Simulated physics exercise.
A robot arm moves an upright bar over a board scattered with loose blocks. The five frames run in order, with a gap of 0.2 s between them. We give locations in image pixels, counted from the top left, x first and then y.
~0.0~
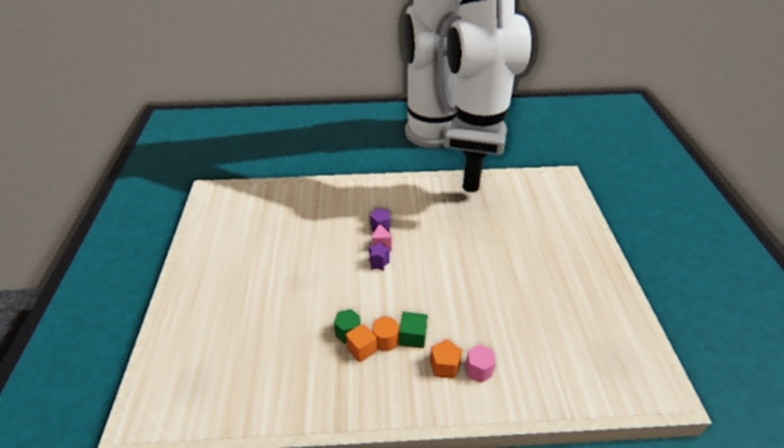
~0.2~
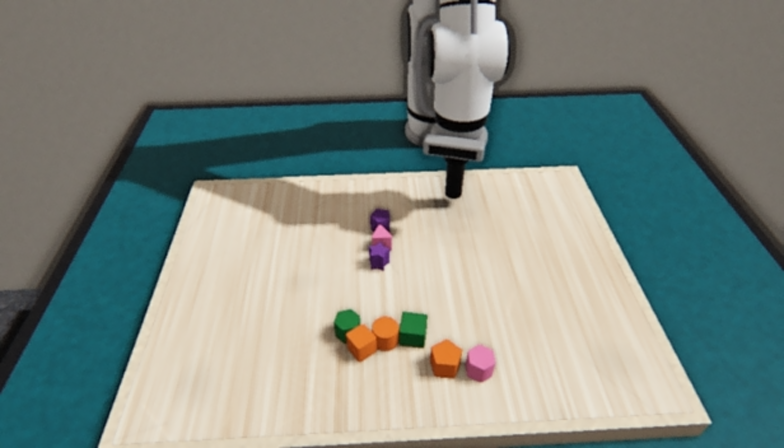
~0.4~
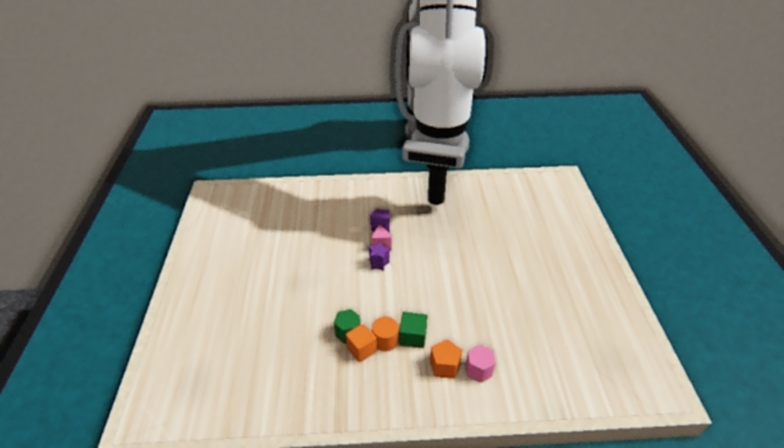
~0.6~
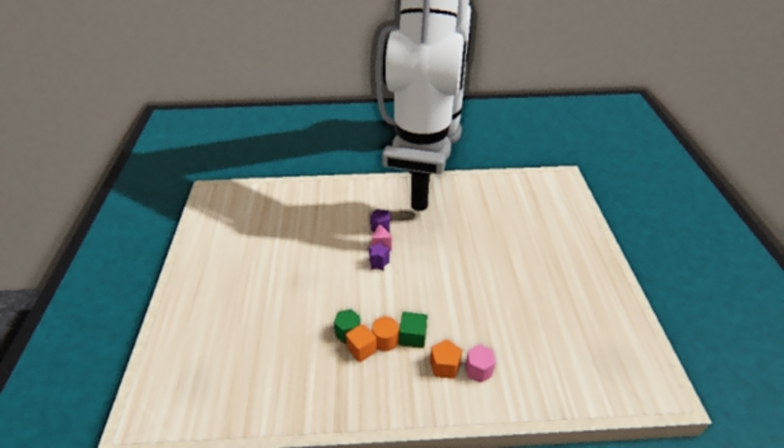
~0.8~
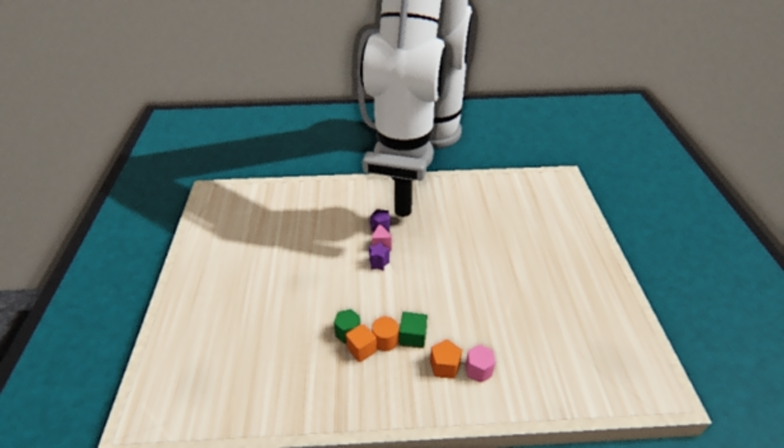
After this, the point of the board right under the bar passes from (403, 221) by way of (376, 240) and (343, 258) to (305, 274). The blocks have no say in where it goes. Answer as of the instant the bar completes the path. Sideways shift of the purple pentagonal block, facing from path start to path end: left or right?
Side: Right.
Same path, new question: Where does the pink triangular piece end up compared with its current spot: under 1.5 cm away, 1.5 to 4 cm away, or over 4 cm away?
The 1.5 to 4 cm band.
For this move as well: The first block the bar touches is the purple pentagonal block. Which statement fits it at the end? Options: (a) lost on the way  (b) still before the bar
The one that fits is a, lost on the way.
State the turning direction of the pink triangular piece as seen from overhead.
It goes anticlockwise.
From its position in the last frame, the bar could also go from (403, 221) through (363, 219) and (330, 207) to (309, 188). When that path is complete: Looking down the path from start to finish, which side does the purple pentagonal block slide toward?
Moves left.
The first path, step by step. One third of the way, bar (375, 231); purple pentagonal block (356, 223), turned 30° clockwise; pink triangular piece (378, 237), turned 50° anticlockwise.
Two thirds of the way, bar (342, 249); purple star block (381, 254); purple pentagonal block (350, 224), turned 55° clockwise; pink triangular piece (372, 243), turned 105° anticlockwise.
At the end, bar (303, 265); purple star block (381, 254); purple pentagonal block (350, 224), turned 55° clockwise; pink triangular piece (372, 243), turned 105° anticlockwise.
